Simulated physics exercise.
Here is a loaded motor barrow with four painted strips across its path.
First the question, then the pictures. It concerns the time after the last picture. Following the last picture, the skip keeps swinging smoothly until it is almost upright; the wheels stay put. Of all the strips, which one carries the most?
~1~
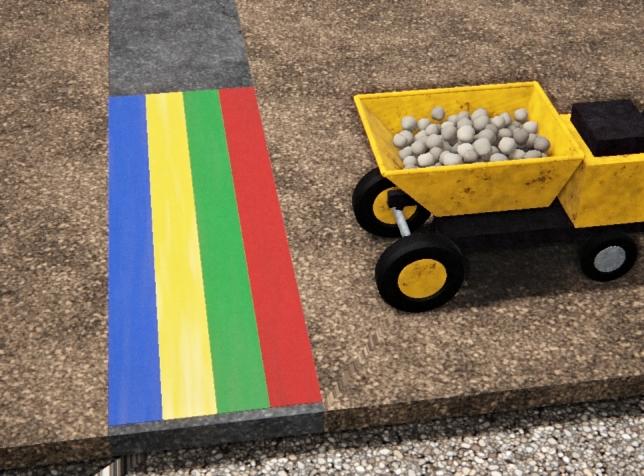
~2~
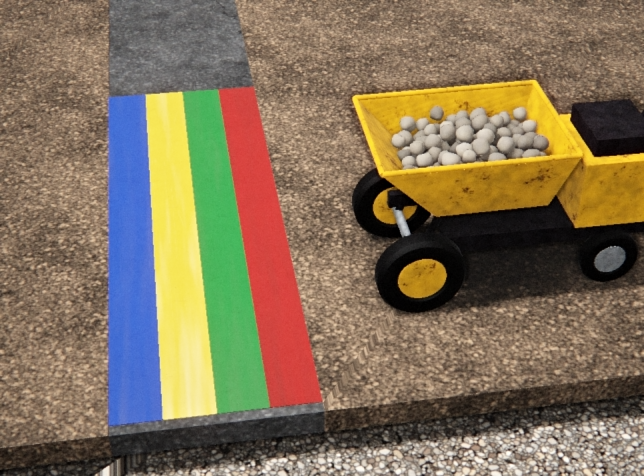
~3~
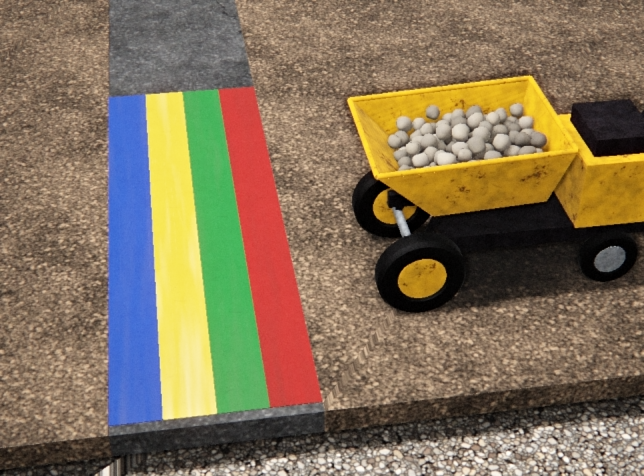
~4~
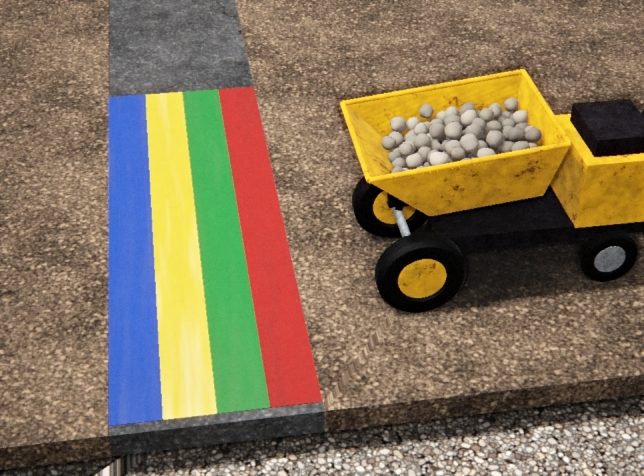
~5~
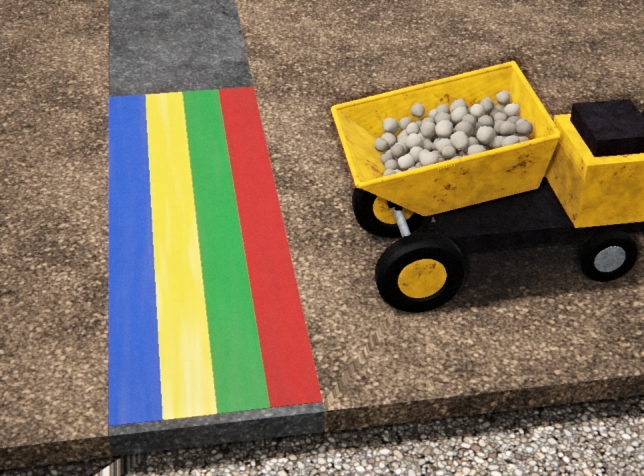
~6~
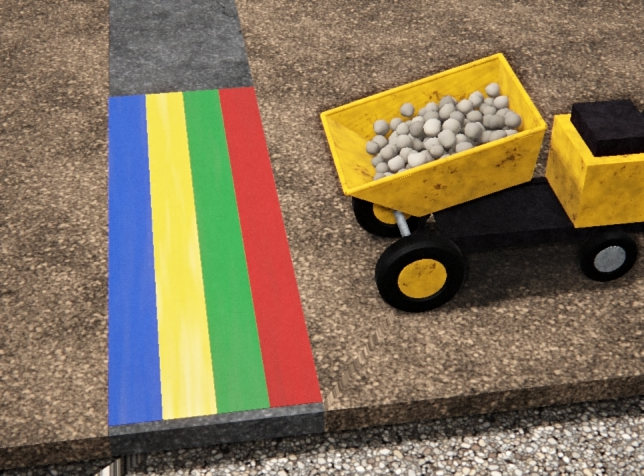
I would say the green one.
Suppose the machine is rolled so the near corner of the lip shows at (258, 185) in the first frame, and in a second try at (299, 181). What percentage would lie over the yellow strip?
Position 1 near 10 %, position 2 near 30 %.
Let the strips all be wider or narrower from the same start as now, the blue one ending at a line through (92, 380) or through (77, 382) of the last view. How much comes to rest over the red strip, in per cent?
20 % and 20 %.
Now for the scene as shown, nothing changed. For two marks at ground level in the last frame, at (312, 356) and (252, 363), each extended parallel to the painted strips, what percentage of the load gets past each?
The first comes to 90 per cent, the second to 60 per cent.
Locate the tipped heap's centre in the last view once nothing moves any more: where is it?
I'd put the middle somewhere around (216, 278).
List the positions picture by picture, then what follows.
Lip of the skip at (385, 174), level; top of the load at (477, 149), river pebbles; red strip at (287, 354); green strip at (237, 359); yellow strip at (186, 365); blue strip at (134, 370), in the first frame.
Lip of the skip at (383, 175), level; top of the load at (484, 137), in the second frame.
Lip of the skip at (377, 177), tipped barely; top of the load at (486, 151), in the third frame.
Lip of the skip at (369, 181), tipped a little; top of the load at (497, 140), in the fourth frame.
Lip of the skip at (359, 186), tipped a little; top of the load at (488, 136), in the fifth frame.
Lip of the skip at (347, 193), tipped clearly; top of the load at (490, 121); red strip at (287, 354); green strip at (237, 359); yellow strip at (186, 365); blue strip at (134, 370), in the sixth frame.
Soon, skip tipped steeply; all in the skip.
A while on, skip tipped right over; about half in the skip; a small part over the red strip; about a third over the green strip; a stray few over the yellow strip.
Towards the end, skip tipped right over; a small part in the skip; about a quarter over the red strip; about a third over the green strip; about a quarter over the yellow strip; a small part over the blue strip; a small part off the paint.
Finally, skip tipped right over; a small part in the skip; about a quarter over the red strip; about a third over the green strip; about a quarter over the yellow strip; a small part over the blue strip; a small part off the paint.
